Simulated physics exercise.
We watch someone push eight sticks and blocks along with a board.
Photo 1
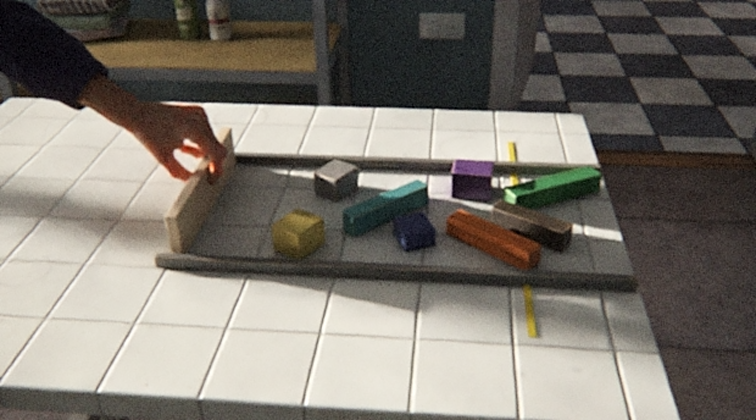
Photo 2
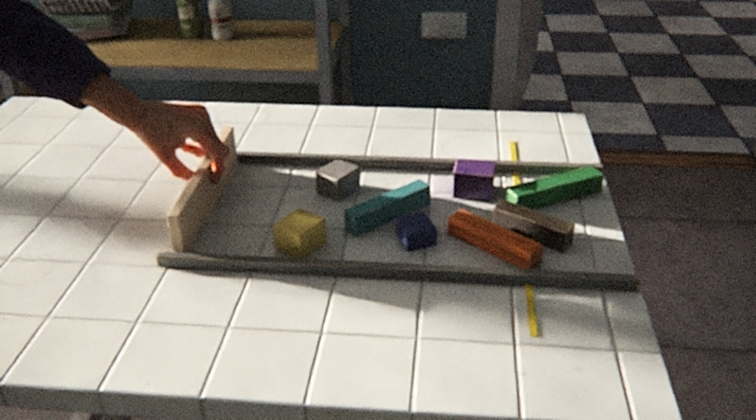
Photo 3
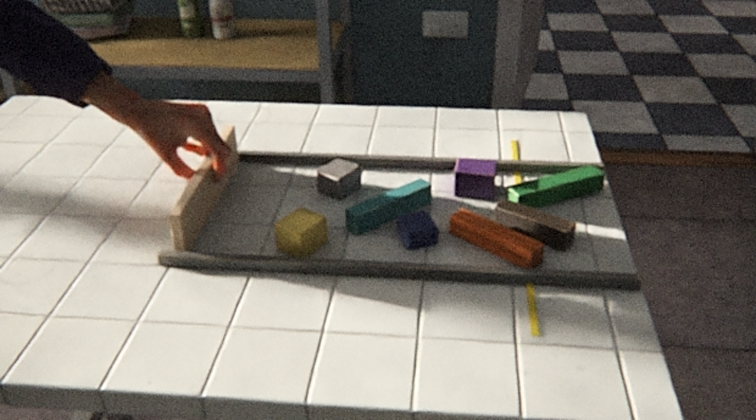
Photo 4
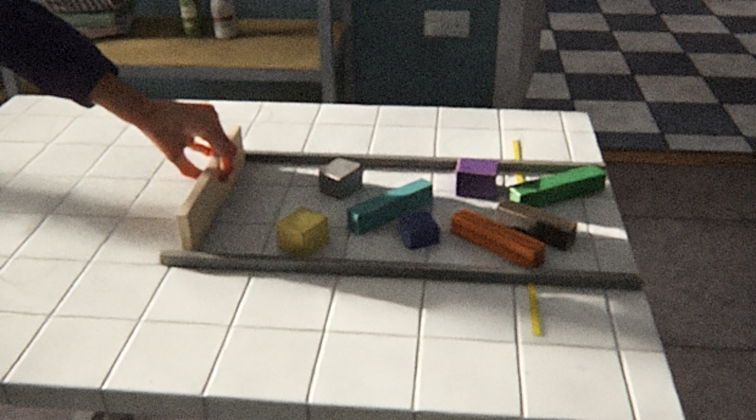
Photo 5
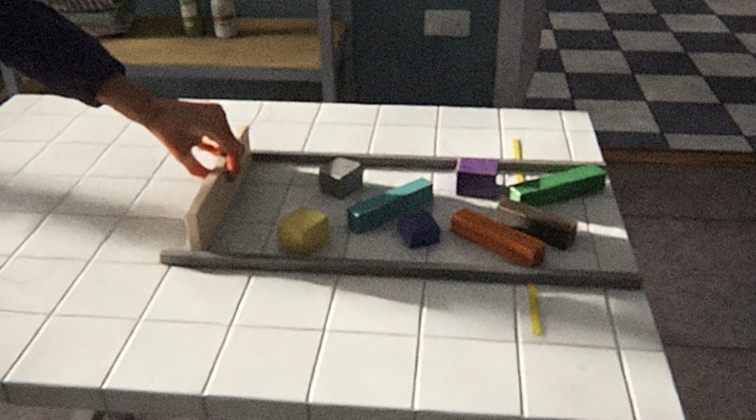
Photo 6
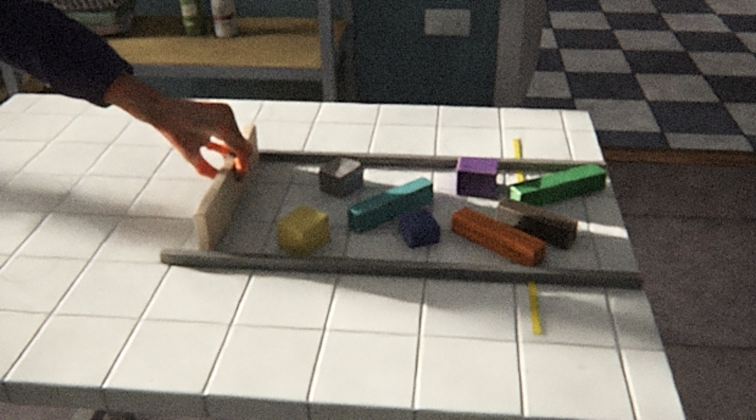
In this clip, a hand slides a pale board a short way to the right between two rails on a white tiled table, while the colourful sticks and blocks ahead of it stay almost still.
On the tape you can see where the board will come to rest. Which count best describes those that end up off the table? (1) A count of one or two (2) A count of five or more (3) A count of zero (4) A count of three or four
3.
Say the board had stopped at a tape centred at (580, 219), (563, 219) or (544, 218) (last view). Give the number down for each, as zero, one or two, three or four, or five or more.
Counts as listed: Three or four / three or four / just one or two.
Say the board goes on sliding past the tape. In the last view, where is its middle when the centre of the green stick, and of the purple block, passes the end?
First one: Around (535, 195). Other one: Around (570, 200).
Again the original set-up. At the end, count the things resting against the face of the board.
3.
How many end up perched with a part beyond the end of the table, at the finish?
The figure is 3.
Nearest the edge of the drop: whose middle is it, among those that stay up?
It's the green stick that ends up nearest.
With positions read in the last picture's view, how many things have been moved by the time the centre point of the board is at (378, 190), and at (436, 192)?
4 at one spot and 7 at the other.
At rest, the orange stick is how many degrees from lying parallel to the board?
Somewhere near 50 degrees, I'd say.
Soon after, none off yet; green stick at rest near (558, 187); black bar at rest near (536, 223); orange stick at rest near (497, 236).
Then, none off yet; green stick at rest near (558, 187); black bar moving near (541, 220); orange stick moved a little near (516, 231).
At rest, the number that fall off is zero.
